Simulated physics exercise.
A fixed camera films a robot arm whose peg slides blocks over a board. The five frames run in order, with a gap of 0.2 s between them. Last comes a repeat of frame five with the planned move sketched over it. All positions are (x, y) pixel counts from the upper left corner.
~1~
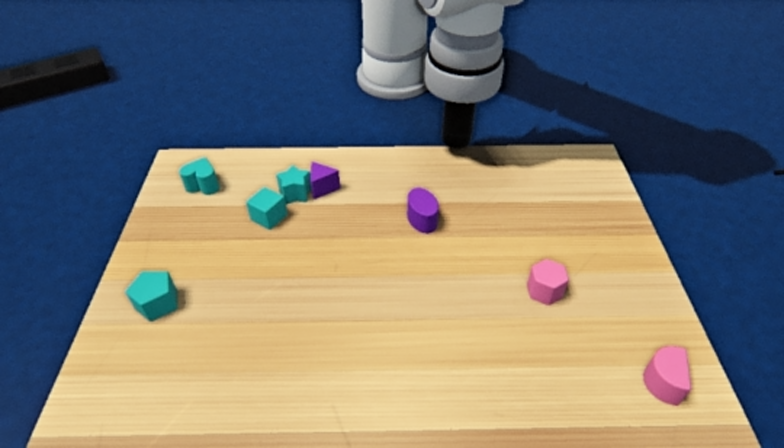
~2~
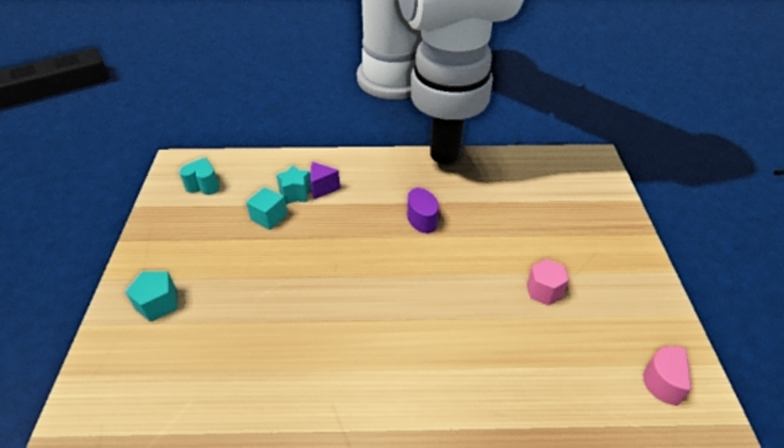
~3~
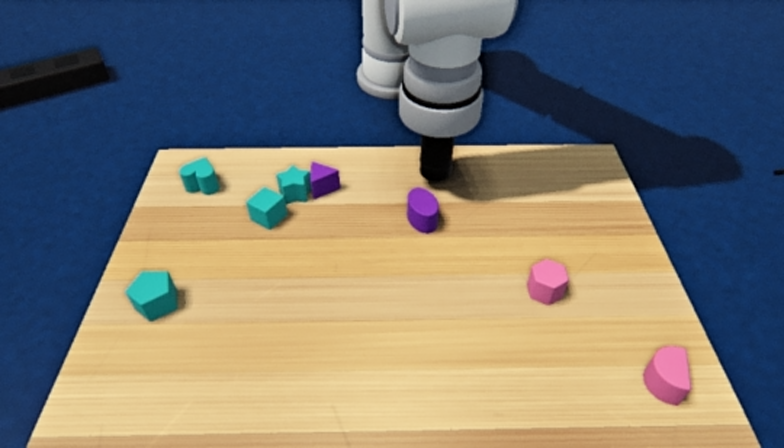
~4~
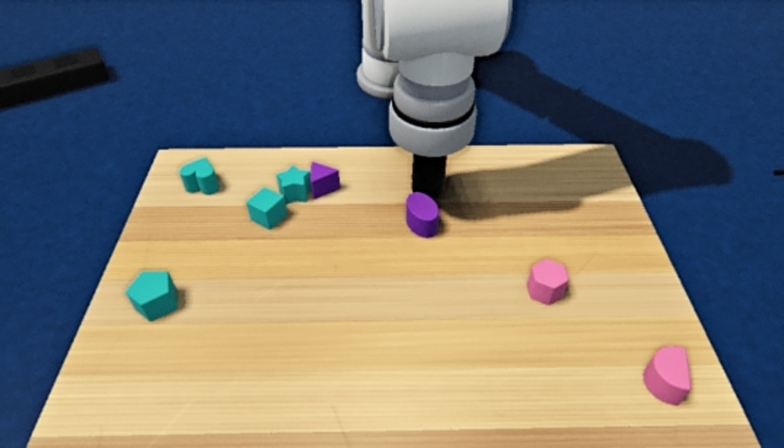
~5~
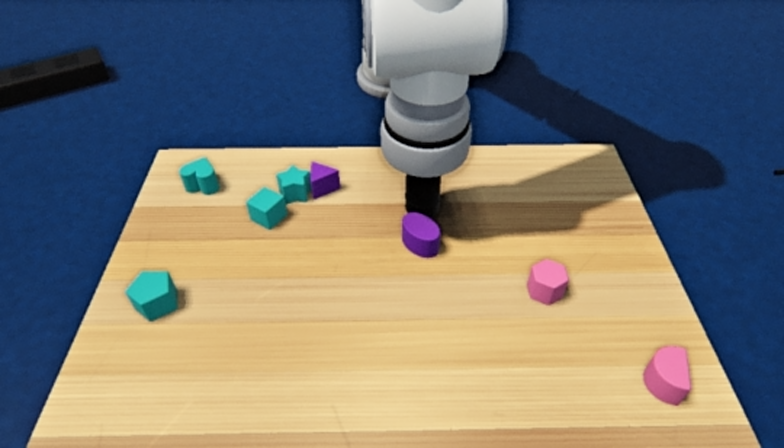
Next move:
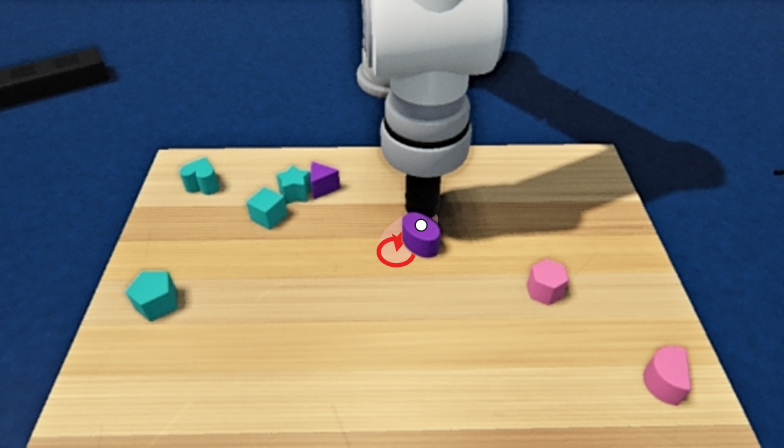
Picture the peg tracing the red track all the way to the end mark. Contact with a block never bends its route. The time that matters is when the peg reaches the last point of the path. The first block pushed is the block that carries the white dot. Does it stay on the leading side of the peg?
The peg pushes it to the end.
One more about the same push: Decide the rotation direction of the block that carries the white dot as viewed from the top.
Overhead view: Anti-clockwise.
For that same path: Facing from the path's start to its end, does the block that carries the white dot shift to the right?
Short answer: No.
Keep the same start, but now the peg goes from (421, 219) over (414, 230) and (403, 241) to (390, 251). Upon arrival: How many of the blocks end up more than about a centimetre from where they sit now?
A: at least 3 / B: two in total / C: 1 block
The one that fits is C, 1 block.
Drawn move, from (421, 219) by way of (410, 228) and (399, 238) to (396, 252); the dot is on the purple elliptical block.
What follows on the original path. Halfway along, peg (404, 223); purple elliptical block (417, 237), turned 45° anticlockwise.
At the end, peg (396, 242); purple elliptical block (420, 252), turned 95° anticlockwise.
